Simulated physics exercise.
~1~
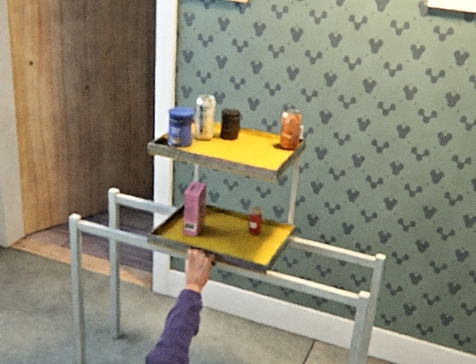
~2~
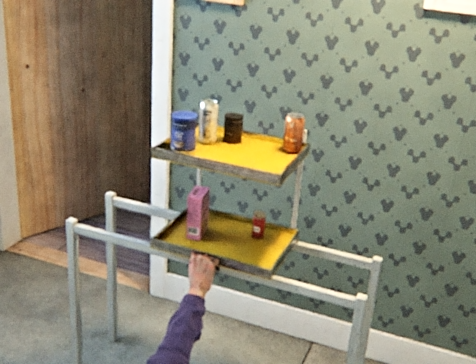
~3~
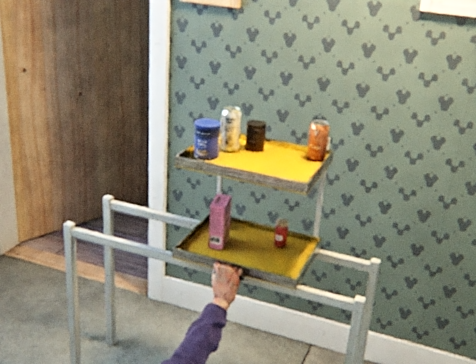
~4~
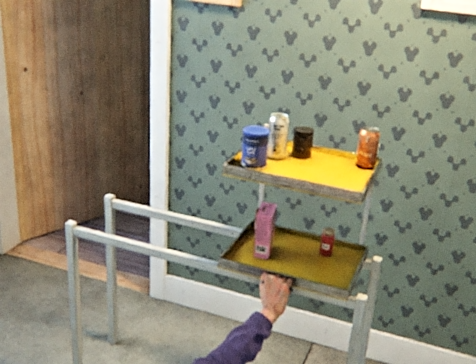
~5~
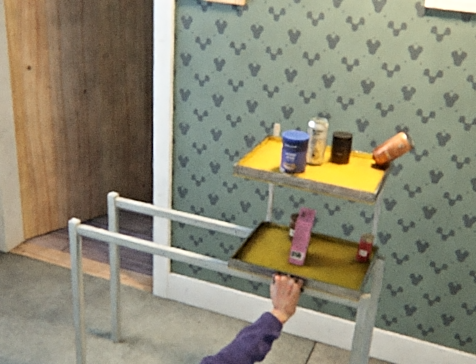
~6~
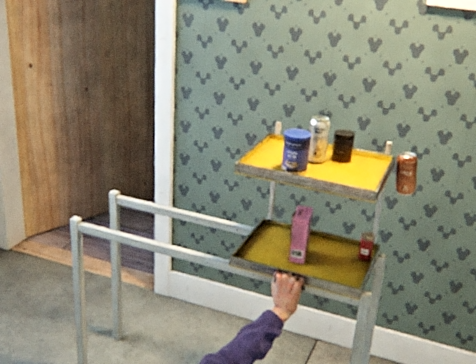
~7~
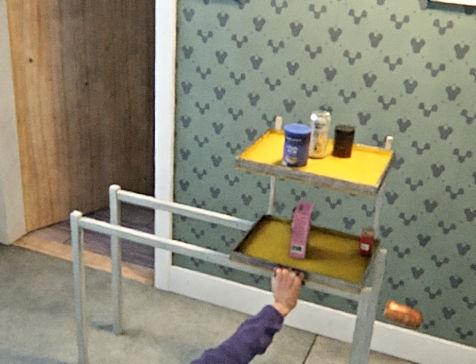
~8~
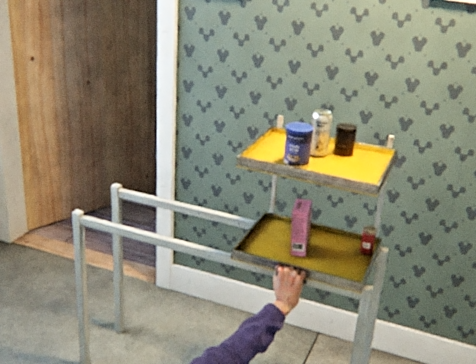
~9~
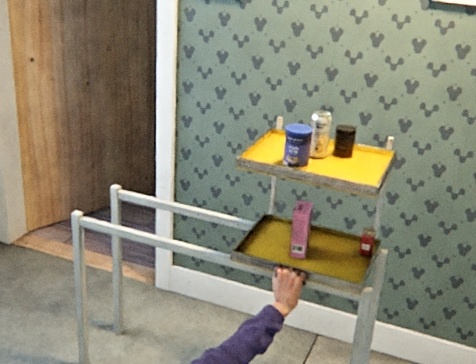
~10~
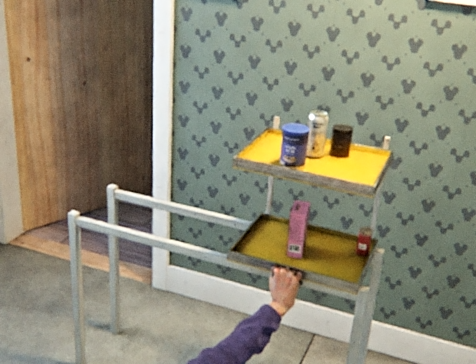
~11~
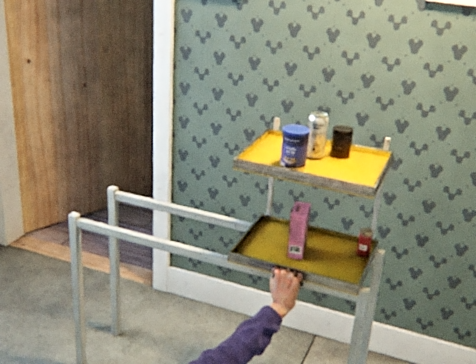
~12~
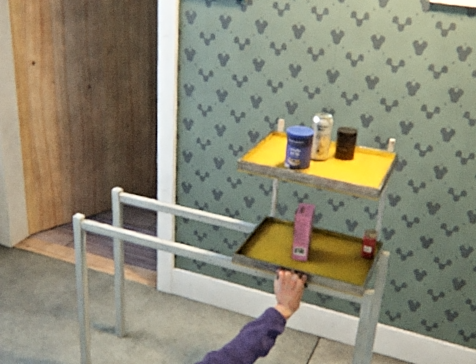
Beside patterned wallpaper, a hand shoving a two-tier sliding shelf right until it stops, an orange can tumbling off, other items staying upright.
